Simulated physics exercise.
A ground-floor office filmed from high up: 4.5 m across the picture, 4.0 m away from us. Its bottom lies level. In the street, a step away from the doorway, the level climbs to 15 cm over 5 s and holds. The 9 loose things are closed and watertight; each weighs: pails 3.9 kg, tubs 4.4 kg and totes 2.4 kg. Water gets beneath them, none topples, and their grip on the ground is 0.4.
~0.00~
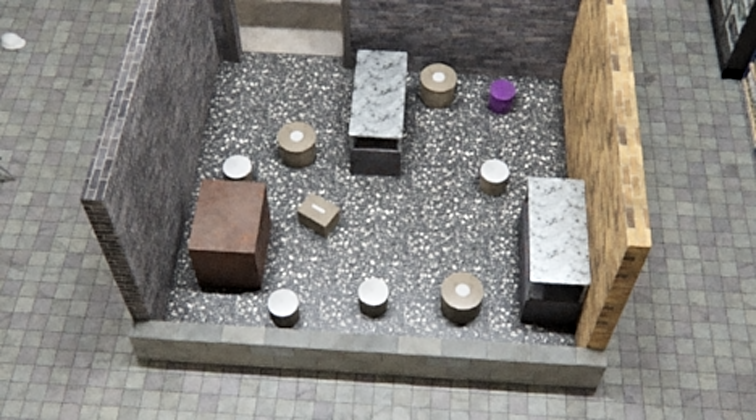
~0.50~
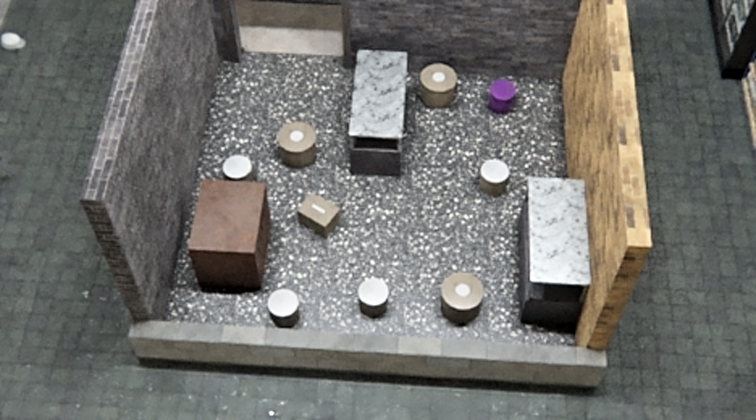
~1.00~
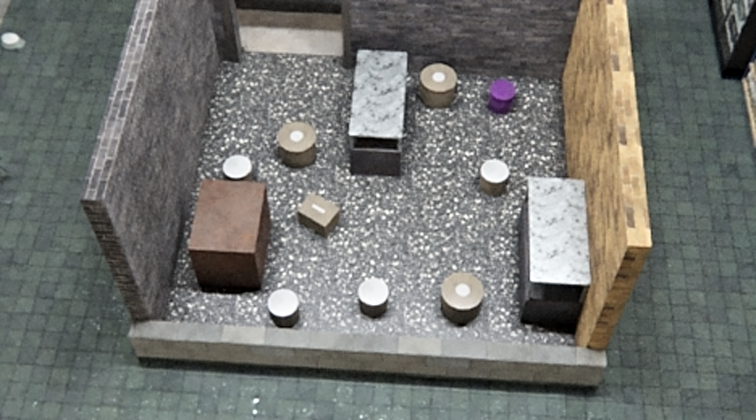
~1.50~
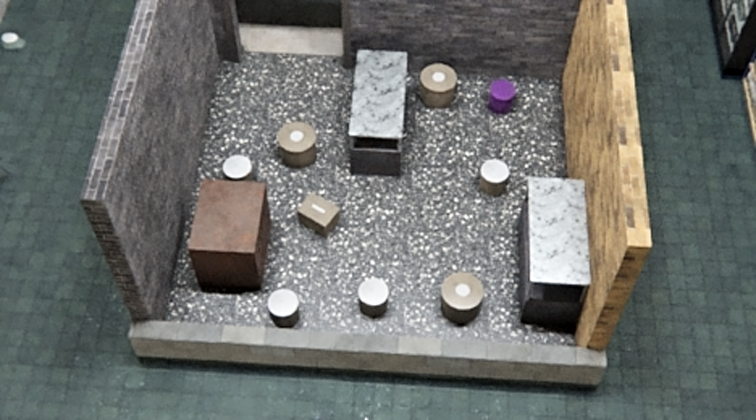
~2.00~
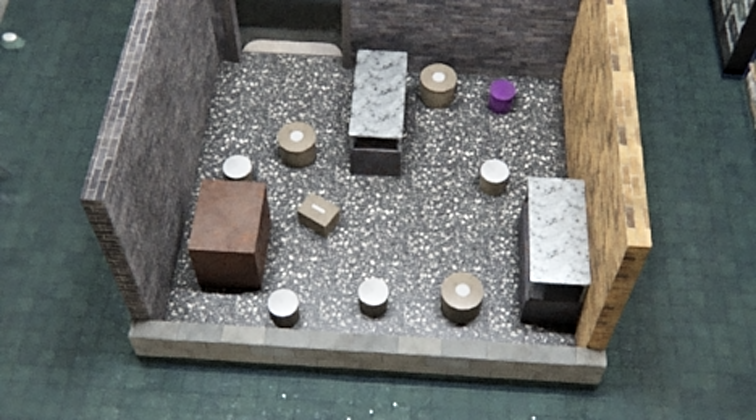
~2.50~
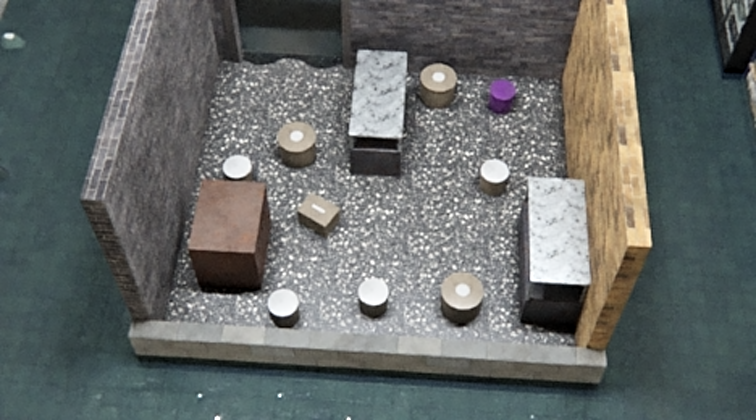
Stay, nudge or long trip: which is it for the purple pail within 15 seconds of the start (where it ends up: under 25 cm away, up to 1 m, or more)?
The purple pail holds its place.
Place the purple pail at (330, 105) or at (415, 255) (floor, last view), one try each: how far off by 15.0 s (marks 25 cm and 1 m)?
In turn: It gets carried off; it travels far.
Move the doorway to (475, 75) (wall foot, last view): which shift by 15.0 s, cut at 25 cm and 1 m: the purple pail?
In that case the purple pail gets carried off.
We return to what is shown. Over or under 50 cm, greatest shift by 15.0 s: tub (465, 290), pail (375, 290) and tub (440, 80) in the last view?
In turn: Over, past it, short of it.
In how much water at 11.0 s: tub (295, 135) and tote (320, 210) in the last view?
Roughly 6 and 7 cm.
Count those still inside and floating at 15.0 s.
At that moment 7.
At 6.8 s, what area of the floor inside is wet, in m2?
About 7.5 m2.
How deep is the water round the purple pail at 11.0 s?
Roughly 0 cm.
After 3.5 s the purple pail is near (503, 90), 0.0 m from its start, aground; 0 afloat.
After 6.8 s the purple pail is near (503, 90), 0.0 m from its start, aground; 2 afloat.
After 11.0 s the purple pail is near (503, 90), 0.0 m from its start, aground; 6 afloat.
After 15.0 s the purple pail is near (503, 90), 0.0 m from its start, aground; 7 afloat.
